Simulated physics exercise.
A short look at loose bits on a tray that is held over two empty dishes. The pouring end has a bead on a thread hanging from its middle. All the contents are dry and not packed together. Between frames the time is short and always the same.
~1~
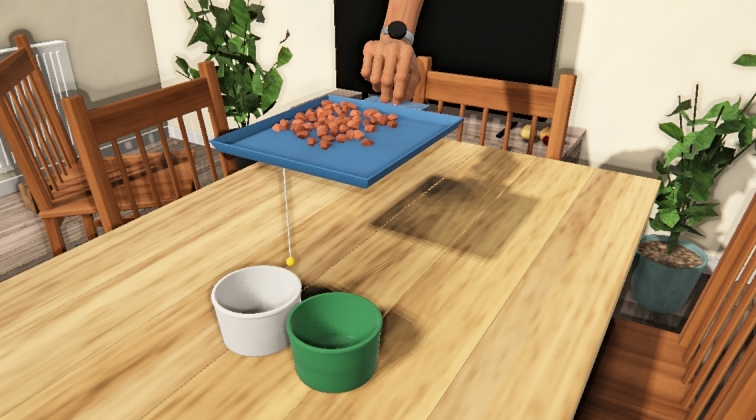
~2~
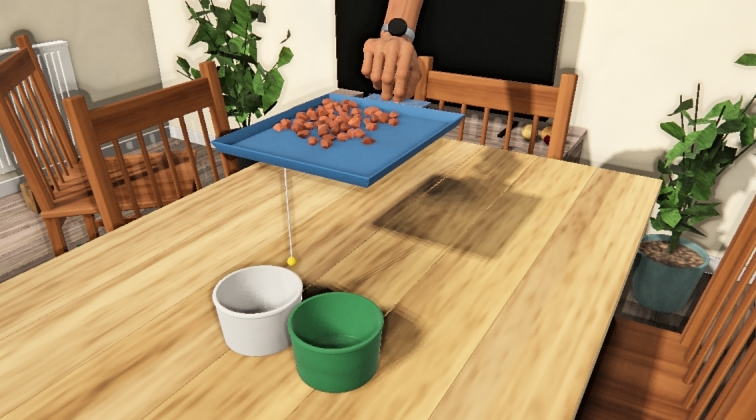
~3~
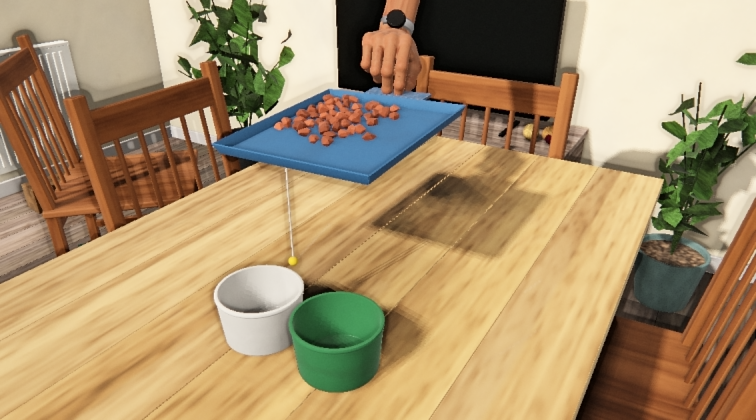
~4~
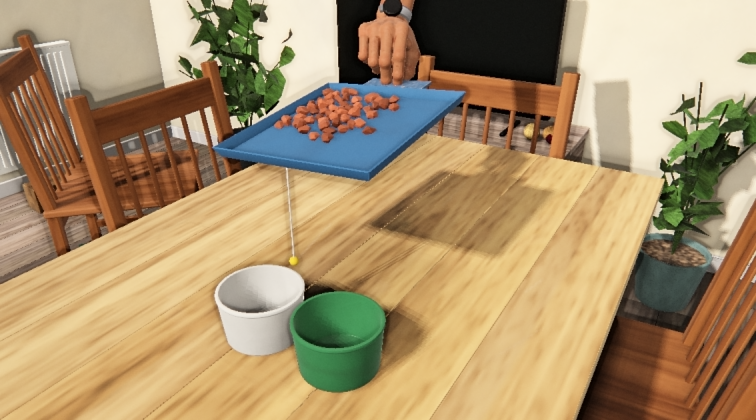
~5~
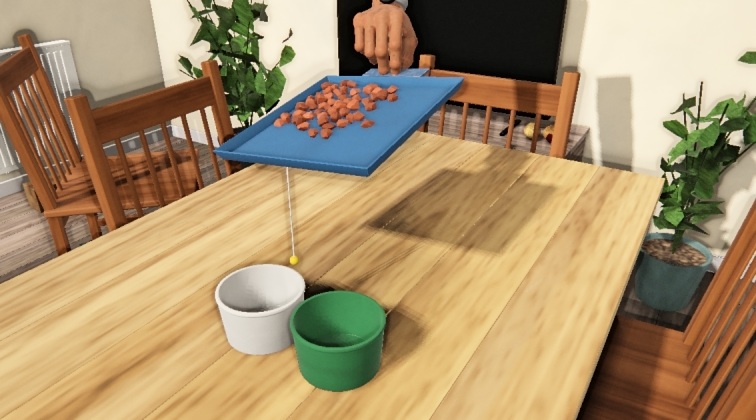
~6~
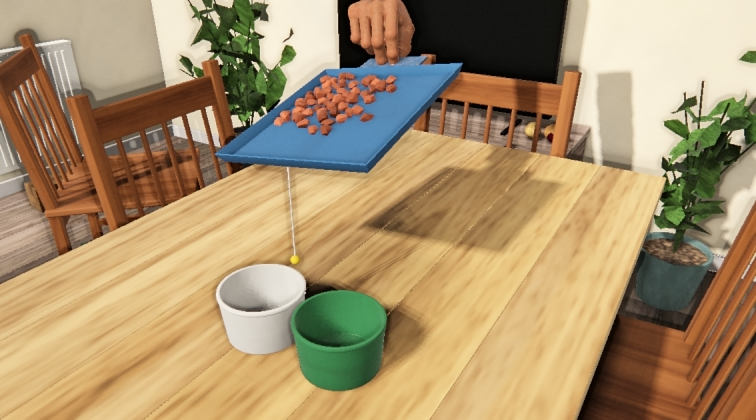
A blue tray of reddish-brown chunks is held above a light wooden dining table, seen from slightly above, with wooden chairs, leafy plants and a dark panel behind. Below it sit a white dish on the left and a green one on the right, near a yellow bead hanging on a thread. A hand wearing a watch gradually raises the far end, tilting the tray toward its lower left corner.
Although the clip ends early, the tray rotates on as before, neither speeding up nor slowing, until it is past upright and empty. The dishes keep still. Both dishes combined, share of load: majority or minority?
Catch falls short of half.
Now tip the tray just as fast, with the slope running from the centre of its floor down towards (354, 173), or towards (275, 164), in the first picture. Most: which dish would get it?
Well, the one to the right comes out on top first, then the one to the left.
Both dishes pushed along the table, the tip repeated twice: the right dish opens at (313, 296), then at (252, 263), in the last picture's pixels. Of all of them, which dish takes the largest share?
Try 1: The dish to the left; try 2: The dish to the right.
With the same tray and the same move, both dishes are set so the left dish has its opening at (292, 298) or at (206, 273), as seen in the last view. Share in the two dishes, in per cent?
0 % and 30 %.
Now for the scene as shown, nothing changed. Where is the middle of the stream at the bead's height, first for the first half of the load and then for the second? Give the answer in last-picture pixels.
About (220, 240) to begin with, then about (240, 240).
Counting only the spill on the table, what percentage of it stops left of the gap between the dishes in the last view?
Close to 100 %.
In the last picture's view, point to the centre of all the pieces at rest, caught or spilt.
Close to (223, 292), more or less.
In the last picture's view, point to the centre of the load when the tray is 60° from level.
Close to (246, 156).
Soon after the last picture, tray tipped steeply; most on the tray; a stray few outside both; about a quarter in the air.
A little later, tray tipped right over; a stray few in the left dish; nearly all outside both.
Later still, tray tipped past a quarter turn; a stray few in the left dish; nearly all outside both.
At rest, tray tipped past a quarter turn; none in the right dish; a stray few in the left dish; nearly all outside both.
